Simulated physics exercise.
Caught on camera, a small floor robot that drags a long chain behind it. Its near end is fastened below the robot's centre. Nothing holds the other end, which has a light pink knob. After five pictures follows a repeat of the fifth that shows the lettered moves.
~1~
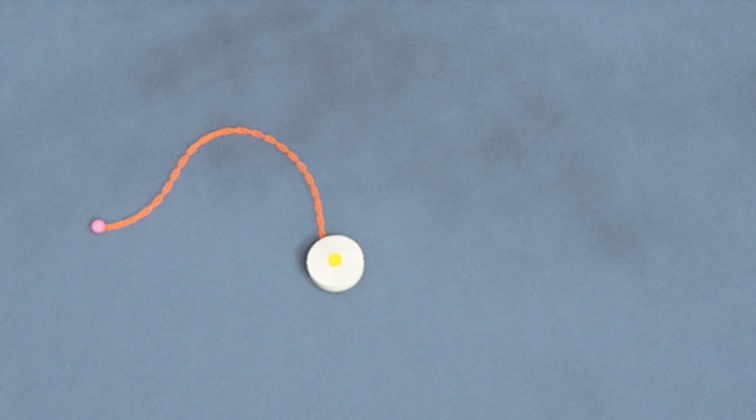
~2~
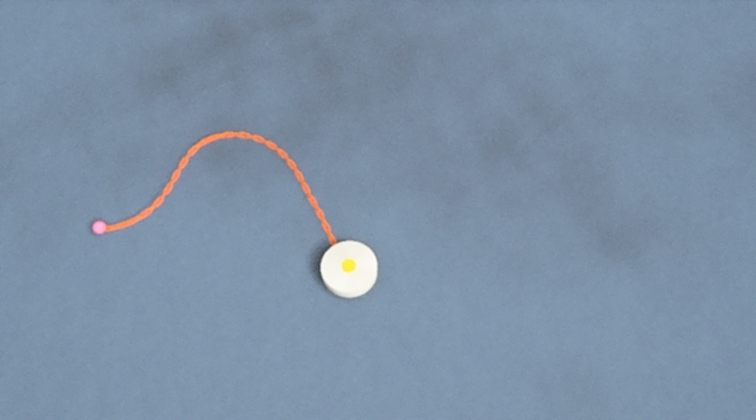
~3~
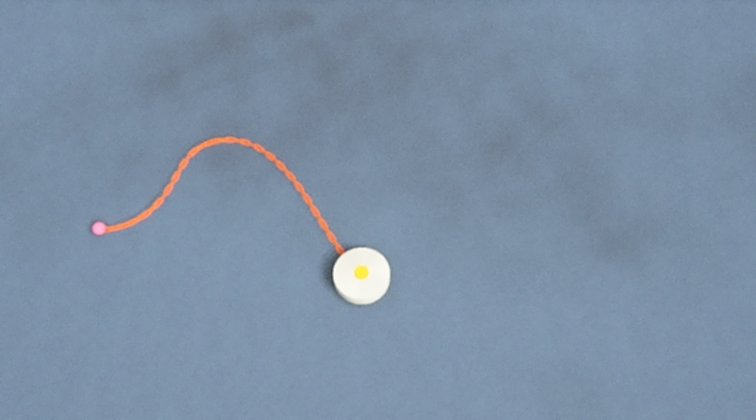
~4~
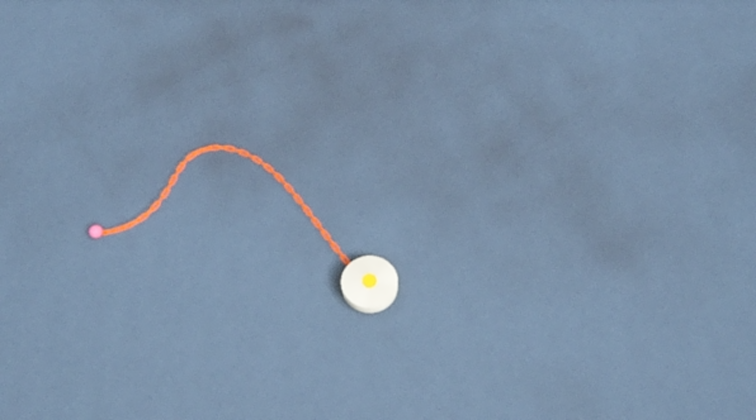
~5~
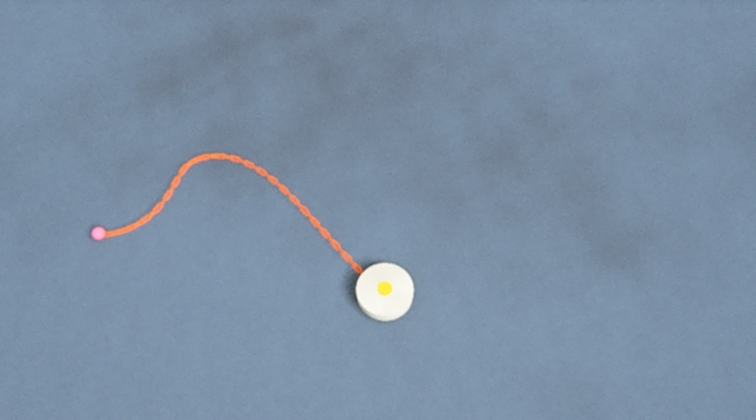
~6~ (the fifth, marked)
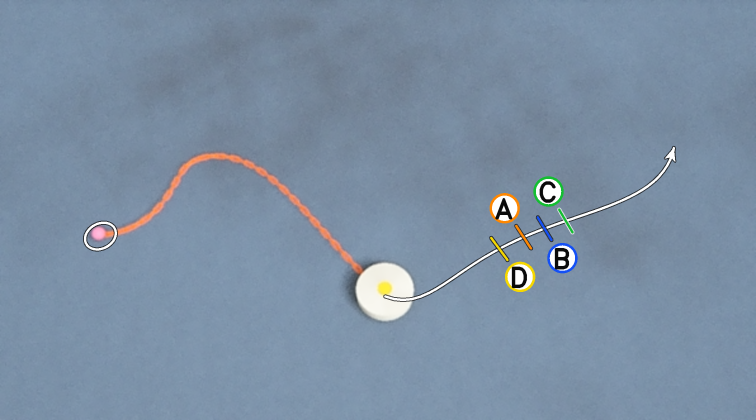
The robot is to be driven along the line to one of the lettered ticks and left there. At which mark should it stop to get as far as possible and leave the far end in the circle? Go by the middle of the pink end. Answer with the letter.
It should halt at D.
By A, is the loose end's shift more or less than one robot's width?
By then, less.
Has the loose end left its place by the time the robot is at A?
Yes.
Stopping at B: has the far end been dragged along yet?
Yes.
On the marked copy, A at (523, 237); B at (545, 229); C at (566, 221); D at (499, 249); the ring at (100, 236); the route from (385, 296) via (546, 228) to (674, 148).
Taking D. A third of the way, robot (431, 288), middle of the chain (264, 191), free end (99, 233).
Two thirds of the way, robot (468, 264), middle of the chain (277, 206), free end (99, 233).
When it is over, robot (501, 244), middle of the chain (297, 219), free end (105, 232); the free end is still in its ring.
As for the rest, A drags the free end to (123, 226); B drags the free end to (144, 221); C drags the free end to (166, 218).
